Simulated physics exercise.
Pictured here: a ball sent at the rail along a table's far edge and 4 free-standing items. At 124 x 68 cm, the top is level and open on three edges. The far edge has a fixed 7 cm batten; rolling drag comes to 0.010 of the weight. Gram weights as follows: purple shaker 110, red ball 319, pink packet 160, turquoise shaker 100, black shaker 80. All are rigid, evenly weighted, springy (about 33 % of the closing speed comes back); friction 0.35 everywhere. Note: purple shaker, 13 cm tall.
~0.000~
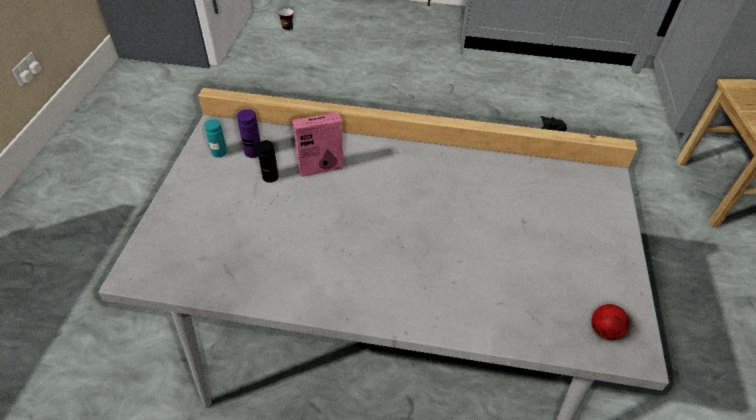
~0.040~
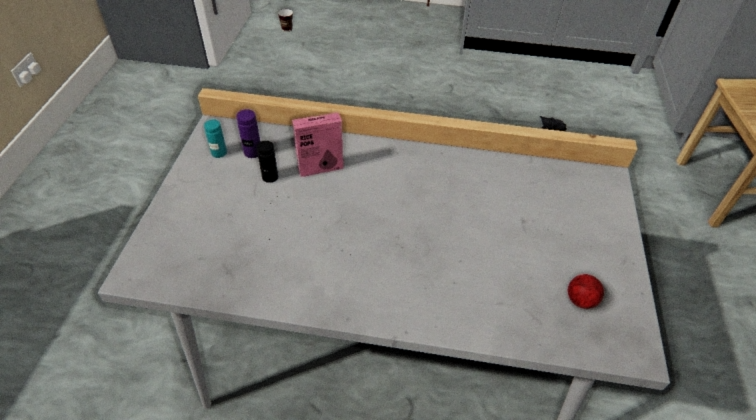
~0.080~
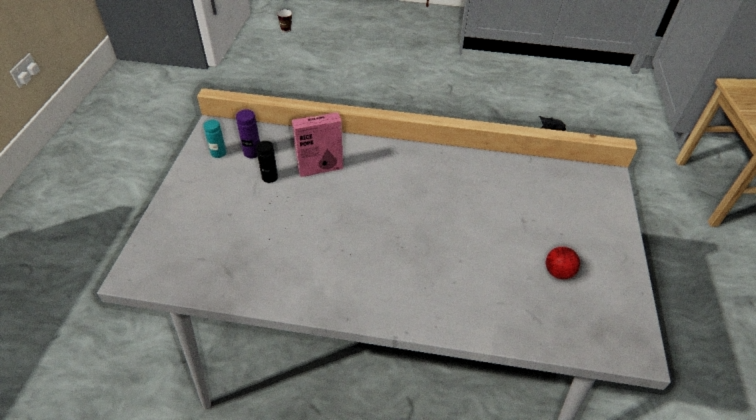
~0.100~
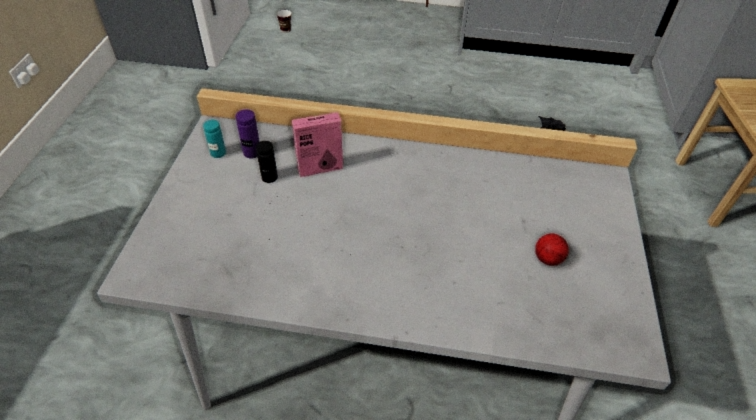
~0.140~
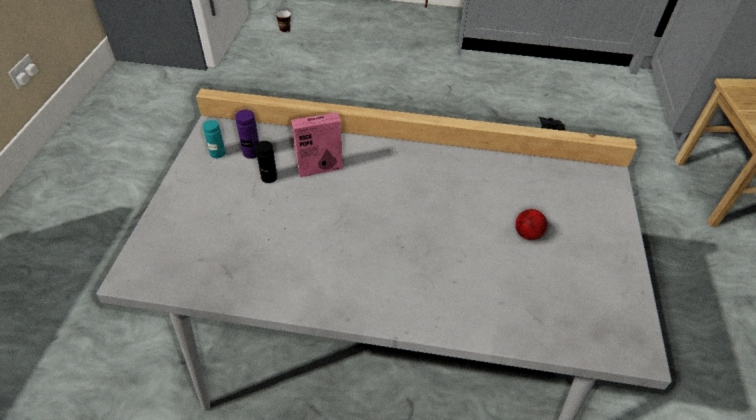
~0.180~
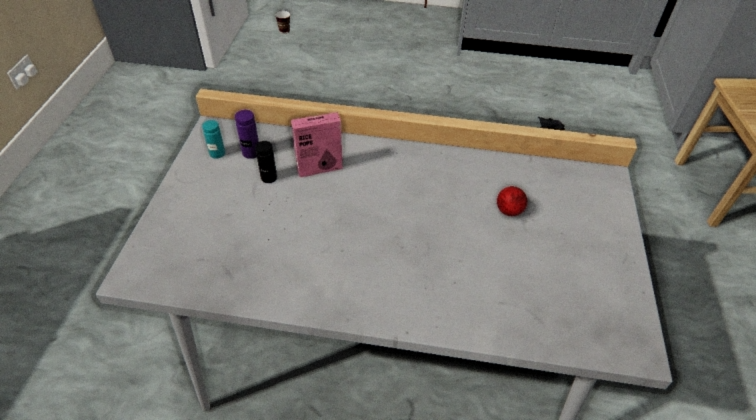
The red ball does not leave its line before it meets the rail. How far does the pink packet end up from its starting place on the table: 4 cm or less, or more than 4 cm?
More than 4 cm.
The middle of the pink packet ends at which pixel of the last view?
Around (288, 147).
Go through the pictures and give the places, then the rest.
The first frame shows red ball (610, 322); pink packet (319, 146).
The second frame shows red ball (586, 291); black shaker (268, 162).
The third frame shows red ball (563, 263); turquoise shaker (215, 139).
The fourth frame shows red ball (552, 250); purple shaker (249, 134).
The fifth frame shows red ball (531, 225); black shaker (267, 162).
The sixth frame shows red ball (512, 201); pink packet (318, 146).
After 0.48 s, red ball near (401, 161).
After 0.88 s, red ball near (280, 181); pink packet 22° off upright near (303, 136).
After 1.28 s, red ball near (160, 208); pink packet on its side near (287, 145).
After 1.68 s, red ball near (100, 338); pink packet on its side near (288, 146).
In the end (1.9 s), toppled on the table, pink packet; the other 3 under 4 cm from the start. At the end, from the last picture's camera, pink packet near (288, 146).
